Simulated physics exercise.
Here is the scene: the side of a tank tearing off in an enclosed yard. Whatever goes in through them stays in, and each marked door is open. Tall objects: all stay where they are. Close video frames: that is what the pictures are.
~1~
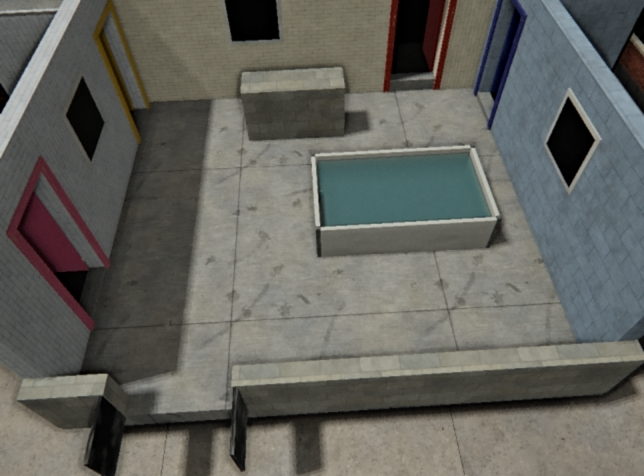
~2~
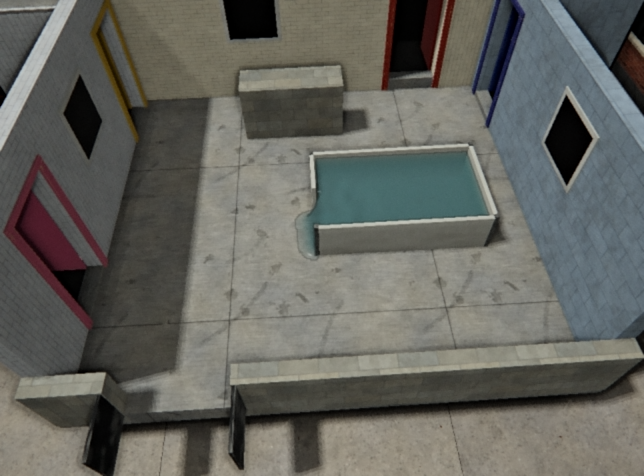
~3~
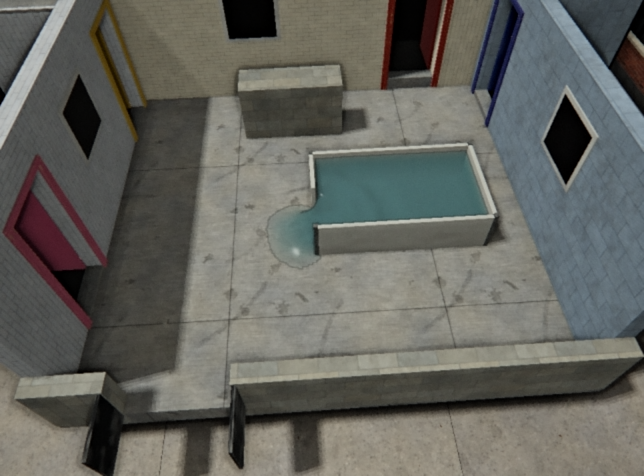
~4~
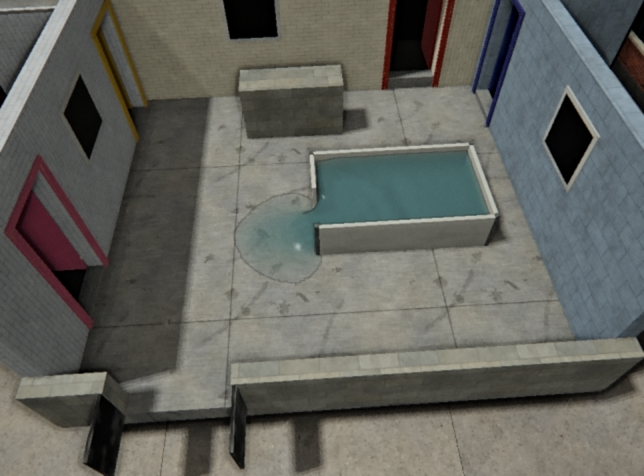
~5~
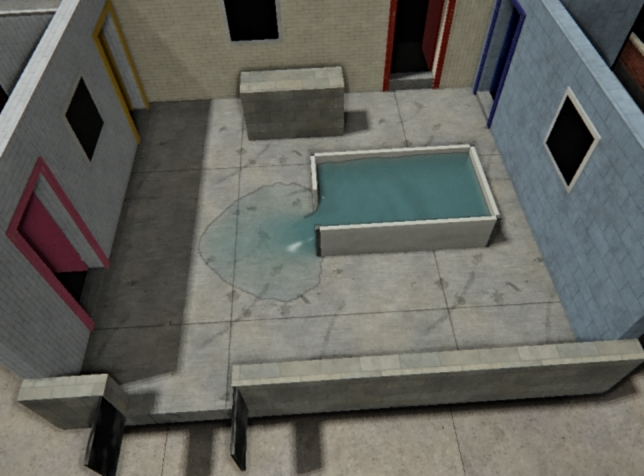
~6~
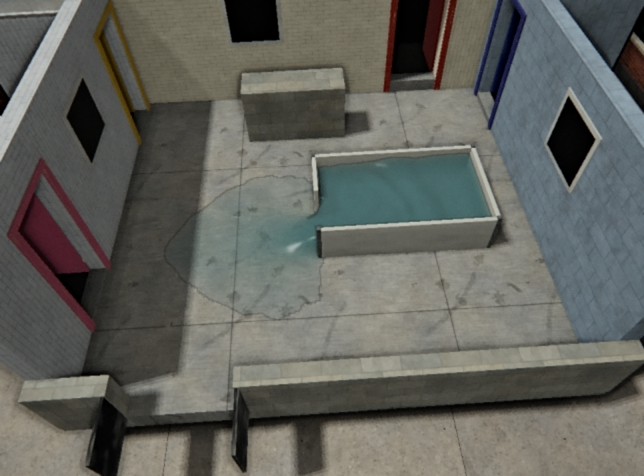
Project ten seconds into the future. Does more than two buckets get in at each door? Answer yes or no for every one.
Red door: No, blue door: No, yellow door: Yes, pink door: Yes.
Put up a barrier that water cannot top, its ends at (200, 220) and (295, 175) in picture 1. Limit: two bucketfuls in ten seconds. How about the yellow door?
Note: Yellow stays within.
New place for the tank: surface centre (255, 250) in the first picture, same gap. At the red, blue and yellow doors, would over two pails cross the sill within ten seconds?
I'd expect that the red one doesn't reach the threshold, the blue one doesn't reach the threshold and the yellow one doesn't reach the threshold.
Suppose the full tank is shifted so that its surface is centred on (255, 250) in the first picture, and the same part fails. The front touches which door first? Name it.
Observation: The pink door.
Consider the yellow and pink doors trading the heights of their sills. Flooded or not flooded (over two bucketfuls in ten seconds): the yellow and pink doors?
Yellow falls short, pink goes past the mark.
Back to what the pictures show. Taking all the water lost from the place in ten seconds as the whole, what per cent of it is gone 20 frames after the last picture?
Close to 30 out of every hundred.
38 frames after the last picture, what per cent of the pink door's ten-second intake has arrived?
Roughly 90 percent.
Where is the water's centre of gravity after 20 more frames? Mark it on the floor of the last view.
The water centres close to (304, 225).
A moment on, water covers 25 % of the floor; the red door not reached, the blue door not reached, the yellow door not reached, the pink door wet at the sill, nothing in.
Next, water covers 35 % of the floor; the red door not reached, the blue door not reached, the yellow door not reached, the pink door over two buckets in.
Then, water covers 40 % of the floor; the red door not reached, the blue door not reached, the yellow door wet at the sill, nothing in, the pink door far over two buckets in.
Later, water covers 50 % of the floor; the red door not reached, the blue door not reached, the yellow door under two buckets in, the pink door far over two buckets in.
In the end, water covers 75 % of the floor; the red door wet at the sill, nothing in, the blue door wet at the sill, nothing in, the yellow door over two buckets in, the pink door far over two buckets in.
